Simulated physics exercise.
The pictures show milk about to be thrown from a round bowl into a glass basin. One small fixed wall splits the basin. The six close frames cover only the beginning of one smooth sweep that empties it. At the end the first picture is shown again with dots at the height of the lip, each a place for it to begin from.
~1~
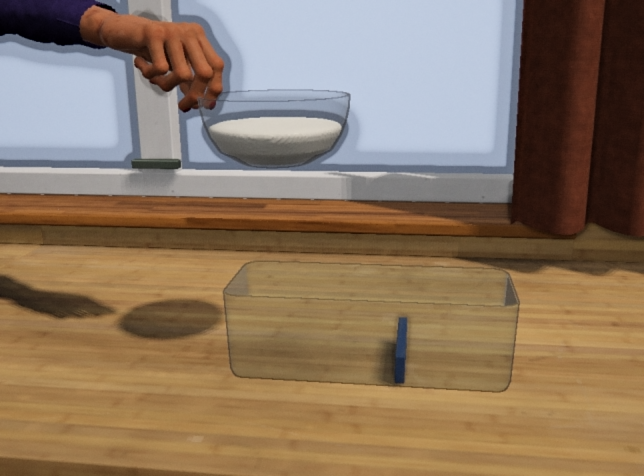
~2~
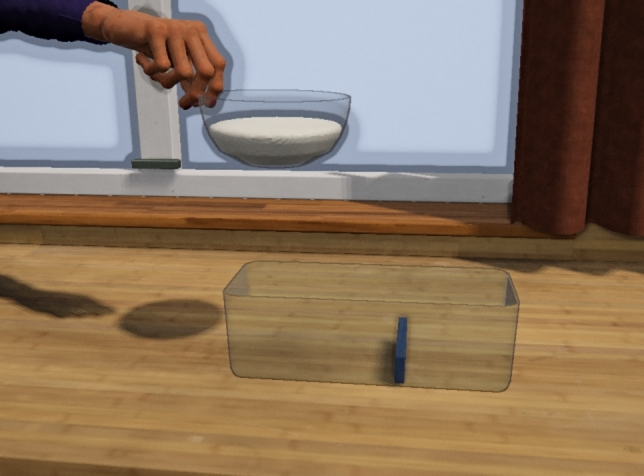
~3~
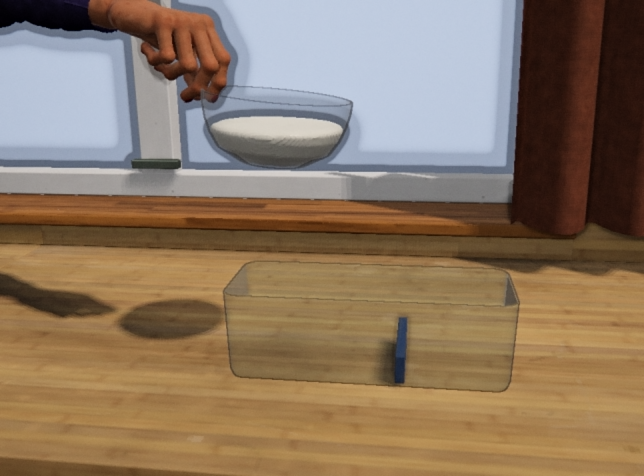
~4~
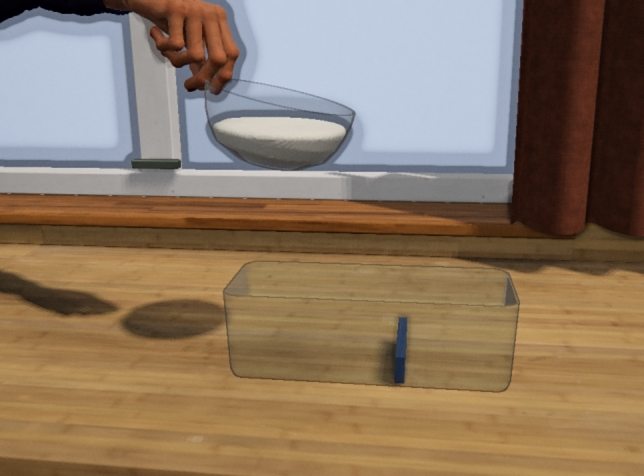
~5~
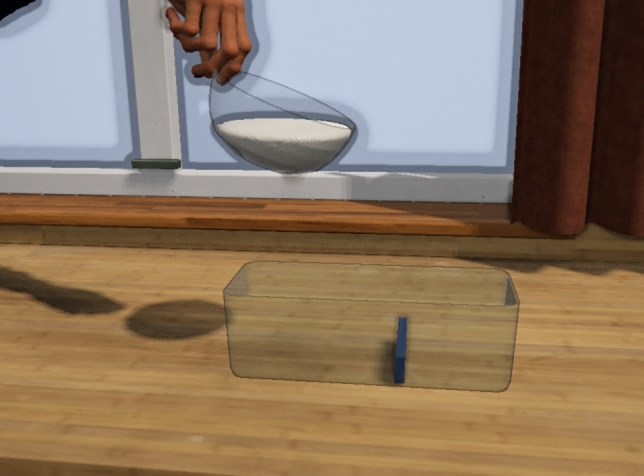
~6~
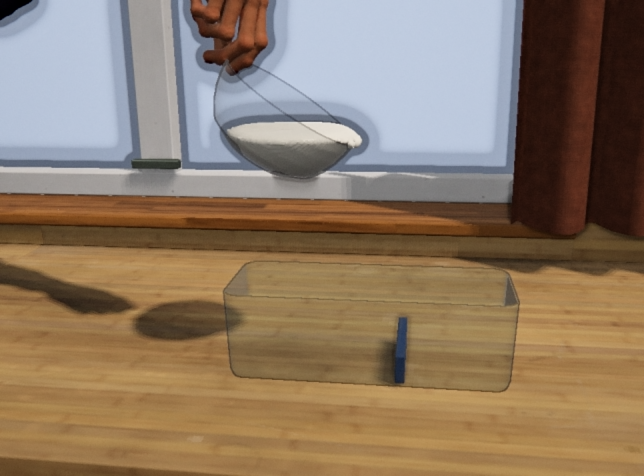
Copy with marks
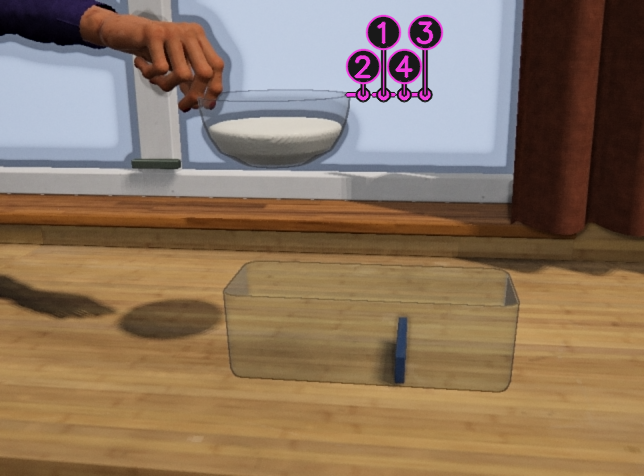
The footage shows a hand holding a clear round bowl of milk above a glass basin on a wooden surface, first nearly level, then tilting it steadily to the right until the milk reaches over the lowered lip.
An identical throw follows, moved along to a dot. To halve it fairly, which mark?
2 beats the others.
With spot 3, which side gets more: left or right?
More ends on the right.
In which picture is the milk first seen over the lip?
In picture 6.
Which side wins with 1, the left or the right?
The right side.
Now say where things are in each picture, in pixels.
Upright, lip at (347, 94); basin from (231, 373) to (510, 389); top of the wall at (402, 335); nothing has left yet.
Upright, lip at (348, 96); nothing has left yet.
Tipped about 6°, lip at (350, 103); nothing has left yet.
Tipped about 13°, lip at (353, 113); nothing has left yet.
Tipped about 23°, lip at (354, 126); nothing has left yet.
Tipped about 35°, lip at (353, 142); milk is over the lip, down to (353, 142).
On the marked copy, 1 at (383, 94); 2 at (363, 94); 3 at (425, 94); 4 at (404, 94).
With 1, about 31 % ends left of the wall and 68 % right of it.
With 2, about 46 % ends left of the wall and 53 % right of it.
With 3, about 15 % ends left of the wall and 83 % right of it.
With 4, about 22 % ends left of the wall and 77 % right of it.
